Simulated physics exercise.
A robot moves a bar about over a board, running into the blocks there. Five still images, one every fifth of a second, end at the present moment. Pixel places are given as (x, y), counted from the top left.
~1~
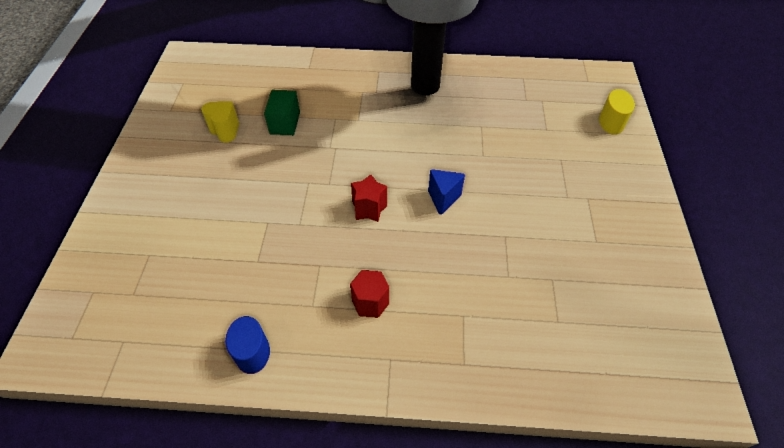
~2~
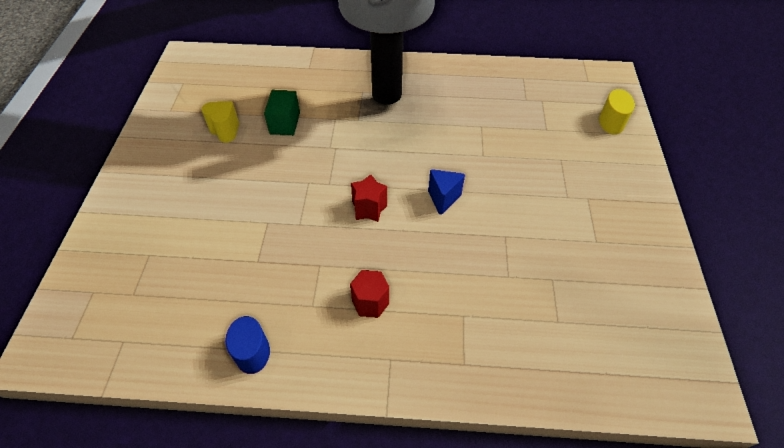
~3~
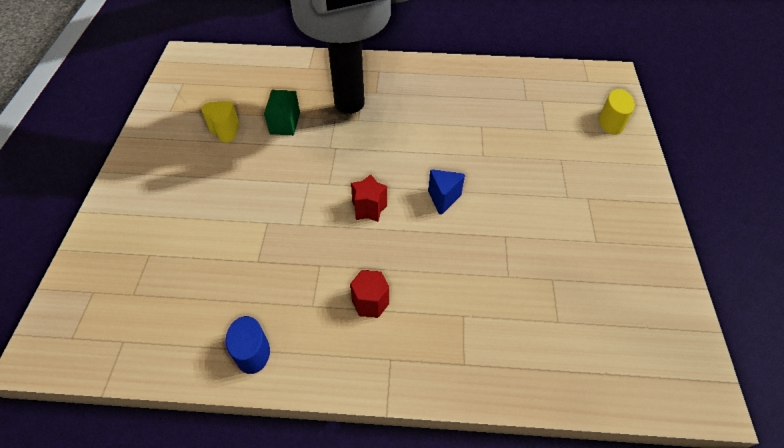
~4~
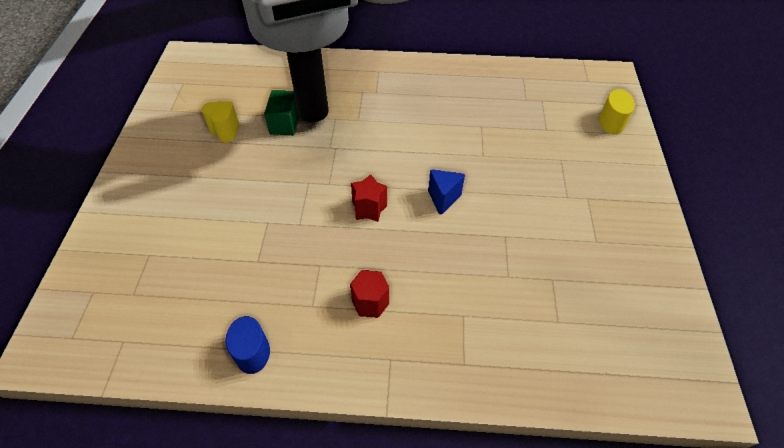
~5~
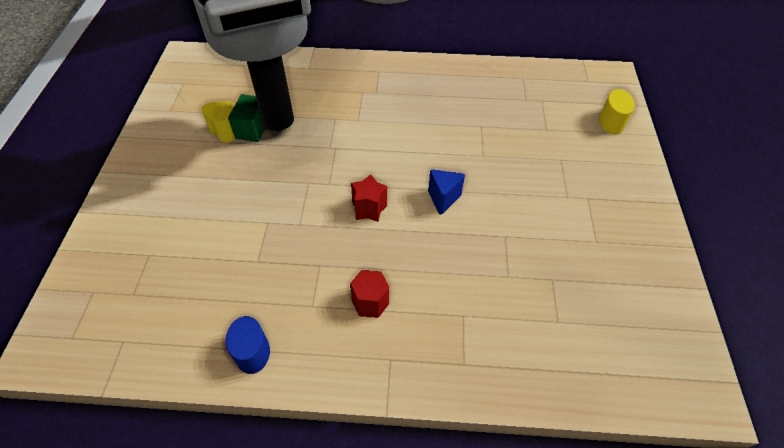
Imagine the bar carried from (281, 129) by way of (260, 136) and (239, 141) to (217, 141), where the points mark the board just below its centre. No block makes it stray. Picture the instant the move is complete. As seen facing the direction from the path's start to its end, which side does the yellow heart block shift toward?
The answer is right.
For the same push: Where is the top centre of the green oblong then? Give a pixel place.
In the picture, it is at (180, 114).
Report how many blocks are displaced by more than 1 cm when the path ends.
I predict two.
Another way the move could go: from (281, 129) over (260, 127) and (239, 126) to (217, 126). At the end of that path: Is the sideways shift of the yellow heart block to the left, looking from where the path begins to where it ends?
I'd say yes.
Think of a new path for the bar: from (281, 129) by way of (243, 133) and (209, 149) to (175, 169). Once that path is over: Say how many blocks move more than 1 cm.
Two blocks shift.
The first path, step by step. Halfway along, bar at (246, 131); yellow heart block at (188, 111), turned 25° clockwise; green oblong at (214, 113), turned 15° clockwise.
At the end, bar at (213, 133); yellow heart block at (156, 109), turned 30° clockwise; green oblong at (180, 114), turned 20° clockwise.
